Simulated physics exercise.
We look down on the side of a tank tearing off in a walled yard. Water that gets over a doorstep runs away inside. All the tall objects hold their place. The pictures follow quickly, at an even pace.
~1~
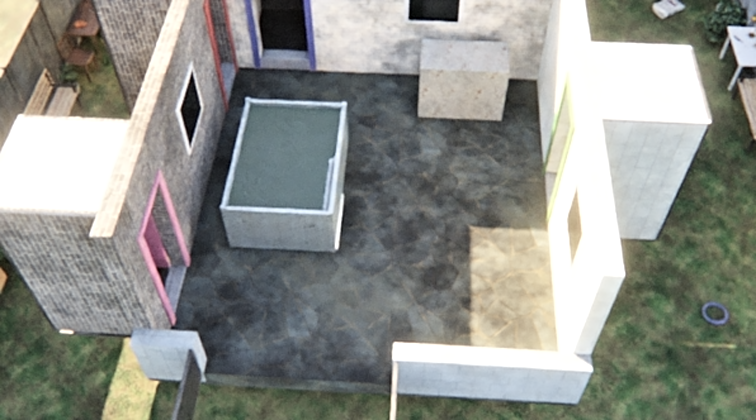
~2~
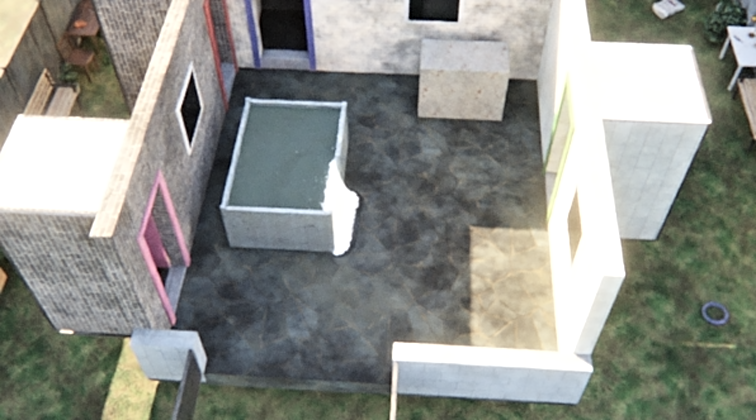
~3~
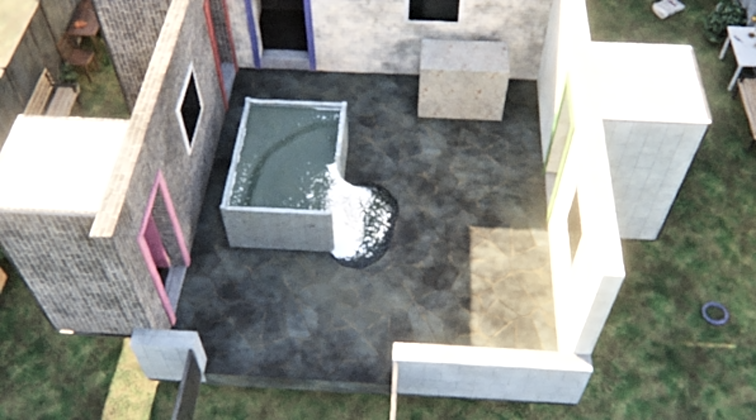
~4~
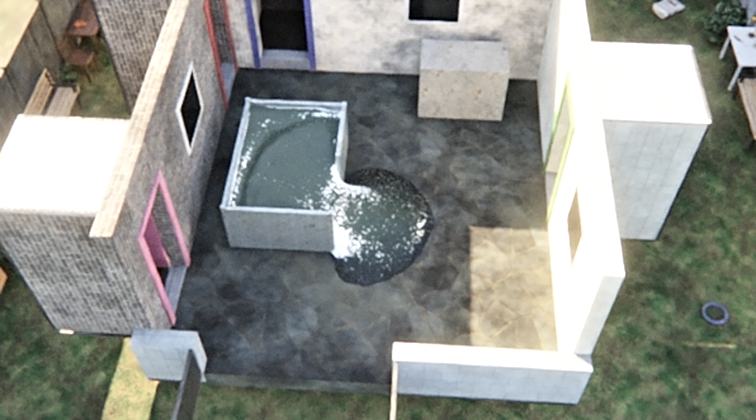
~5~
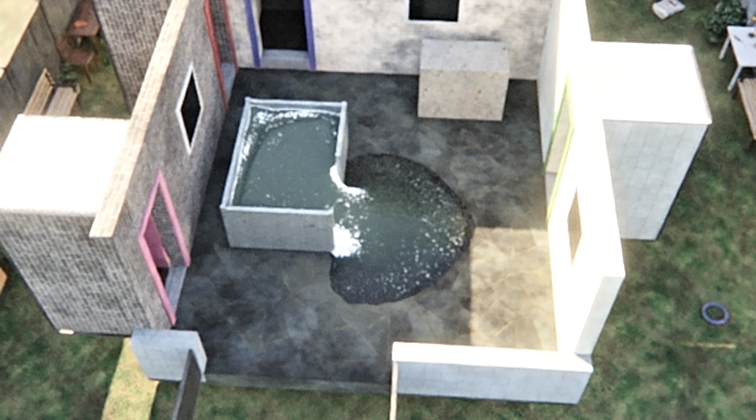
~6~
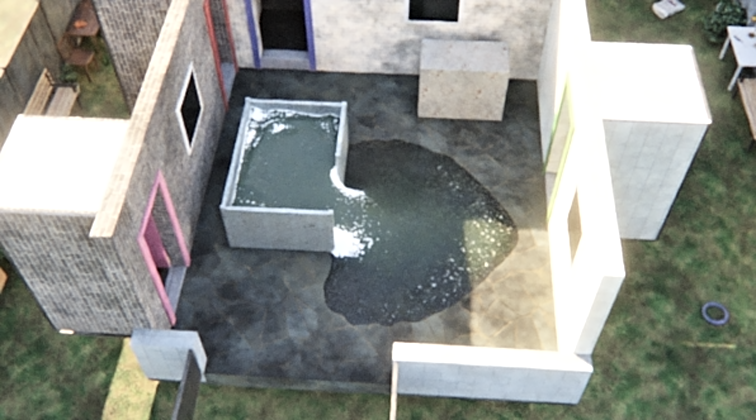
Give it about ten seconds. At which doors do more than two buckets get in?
In the end: The pink door takes more than that; the green door takes more than that; the red door stays under that; the blue door stays under that.
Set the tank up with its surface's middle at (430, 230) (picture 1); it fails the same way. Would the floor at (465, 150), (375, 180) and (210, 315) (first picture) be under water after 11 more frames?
In that order: Wet, no water, covered.
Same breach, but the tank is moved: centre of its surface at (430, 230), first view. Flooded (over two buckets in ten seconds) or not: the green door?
Then: Green door keeps below it.
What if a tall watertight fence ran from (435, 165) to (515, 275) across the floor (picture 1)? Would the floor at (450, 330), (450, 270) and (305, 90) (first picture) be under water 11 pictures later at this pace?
In that order: Covered, covered, not flooded.
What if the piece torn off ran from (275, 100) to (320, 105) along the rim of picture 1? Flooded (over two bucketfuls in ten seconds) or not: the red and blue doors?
Red passes that mark, blue goes over.
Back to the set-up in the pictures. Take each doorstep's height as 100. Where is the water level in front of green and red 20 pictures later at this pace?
In turn 190 and 0 per cent.
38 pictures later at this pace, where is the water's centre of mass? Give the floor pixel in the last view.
Close to (409, 210).
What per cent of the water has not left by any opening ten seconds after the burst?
About 78 per cent.
A moment on, water covers 45 % of the floor; the pink door not reached, the green door over two buckets in, the red door not reached, the blue door not reached.
Next, water covers 45 % of the floor; the pink door not reached, the green door far over two buckets in, the red door not reached, the blue door not reached.
Then, water covers 50 % of the floor; the pink door not reached, the green door far over two buckets in, the red door not reached, the blue door not reached.
Later, water covers 90 % of the floor; the pink door under two buckets in, the green door far over two buckets in, the red door wet at the sill, nothing in, the blue door wet at the sill, nothing in.
In the end, water covers 95 % of the floor; the pink door over two buckets in, the green door far over two buckets in, the red door wet at the sill, nothing in, the blue door wet at the sill, nothing in.
